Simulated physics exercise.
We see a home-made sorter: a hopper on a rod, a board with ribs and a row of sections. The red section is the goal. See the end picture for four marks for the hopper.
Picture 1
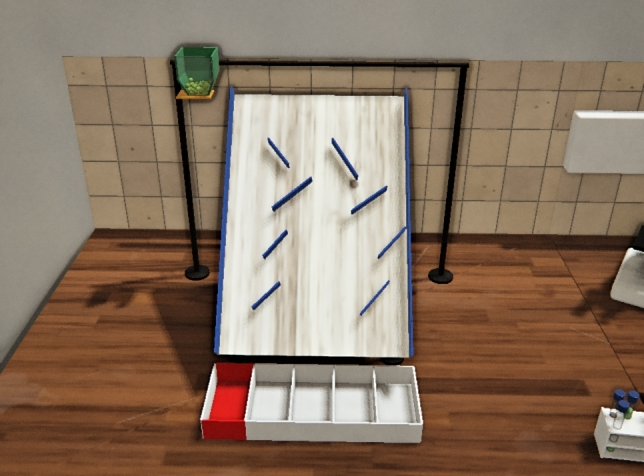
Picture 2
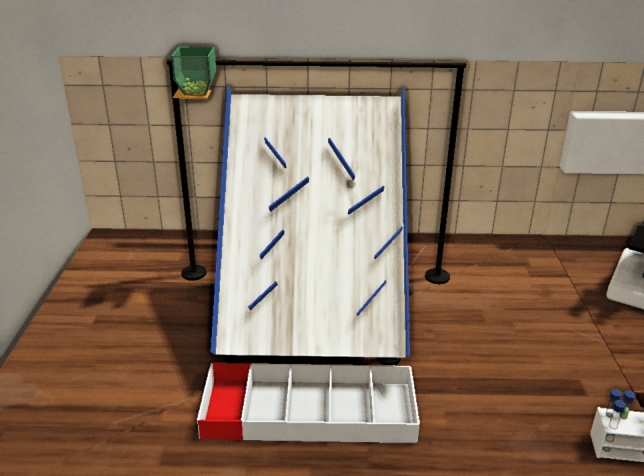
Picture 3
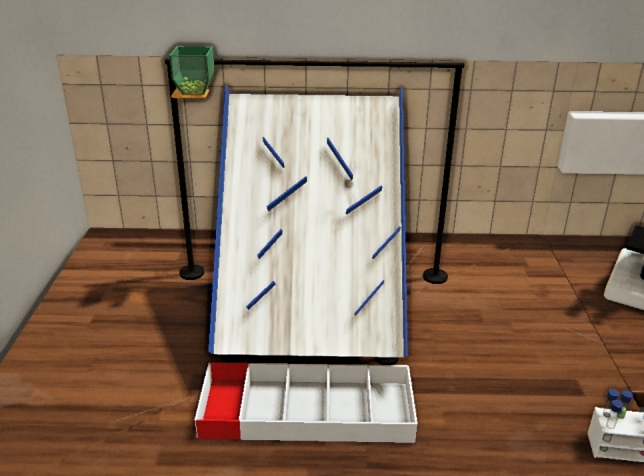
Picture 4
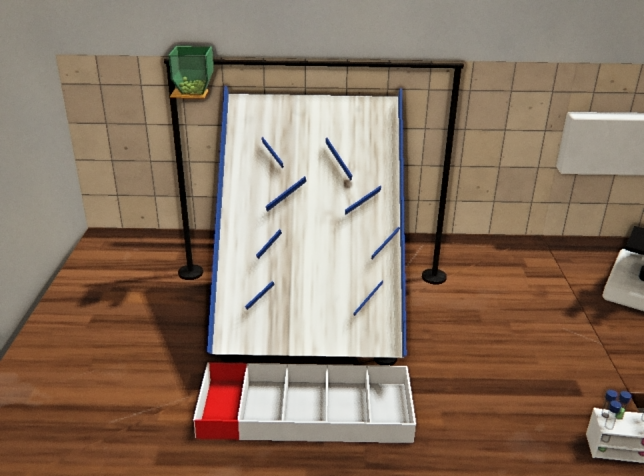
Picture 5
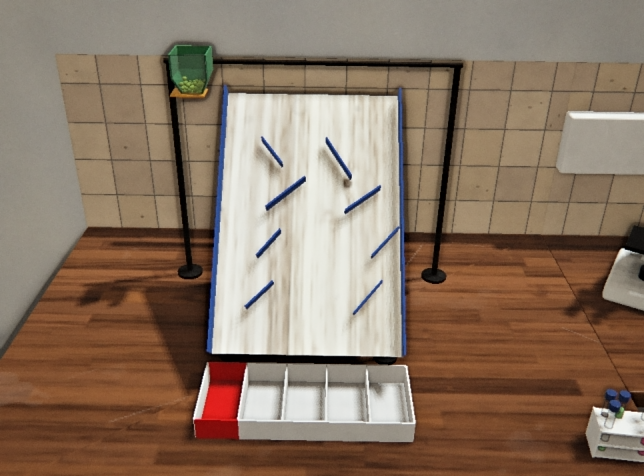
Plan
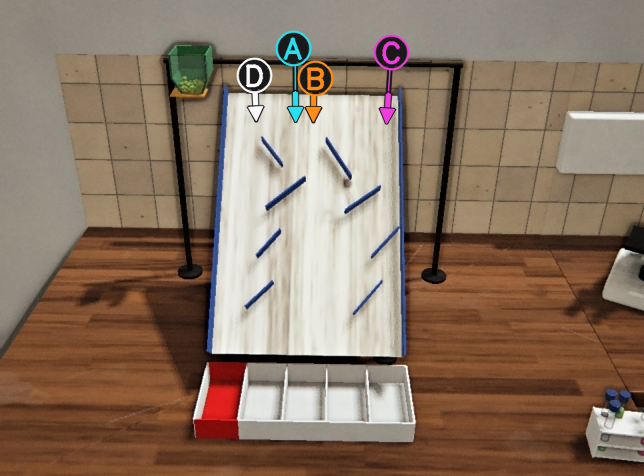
On a wooden surface by a tiled wall, a green hopper hangs above a ribbed board and sections, the view shifting slightly.
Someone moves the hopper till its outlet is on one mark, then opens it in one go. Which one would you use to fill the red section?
Best: D.
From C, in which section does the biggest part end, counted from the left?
The third.
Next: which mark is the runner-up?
That would be A.
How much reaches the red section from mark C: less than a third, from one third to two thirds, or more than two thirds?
Mark C gives less than a third.
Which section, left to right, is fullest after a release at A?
The first.
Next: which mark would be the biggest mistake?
C.
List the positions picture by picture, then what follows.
Hopper near (199, 86), dried peas, door shut, in the first frame.
Ribs (265, 137) to (285, 163), (329, 138) to (355, 176), (269, 207) to (308, 177), in the second frame.
Ribs (347, 210) to (382, 186), (258, 256) to (281, 229), (374, 256) to (400, 227), in the third frame.
Ribs (245, 307) to (273, 281), (354, 313) to (383, 281), in the fourth frame.
Red section near (217, 428), number 1 of 5 from the left, in the fifth frame.
On the marked copy, mark A meets the board at (295, 116); mark B meets the board at (313, 116); mark C meets the board at (386, 118); mark D meets the board at (256, 115).
If A is chosen, close to two thirds in the red section, close to a quarter in other sections, a small share outside the box.
If B is chosen, close to a third in the red section, close to half in other sections, close to a quarter outside the box.
If C is chosen, a small share in the red section, all but a few in other sections, only a few outside the box.
If D is chosen, all but a few in the red section, only a few in other sections, a small share outside the box.
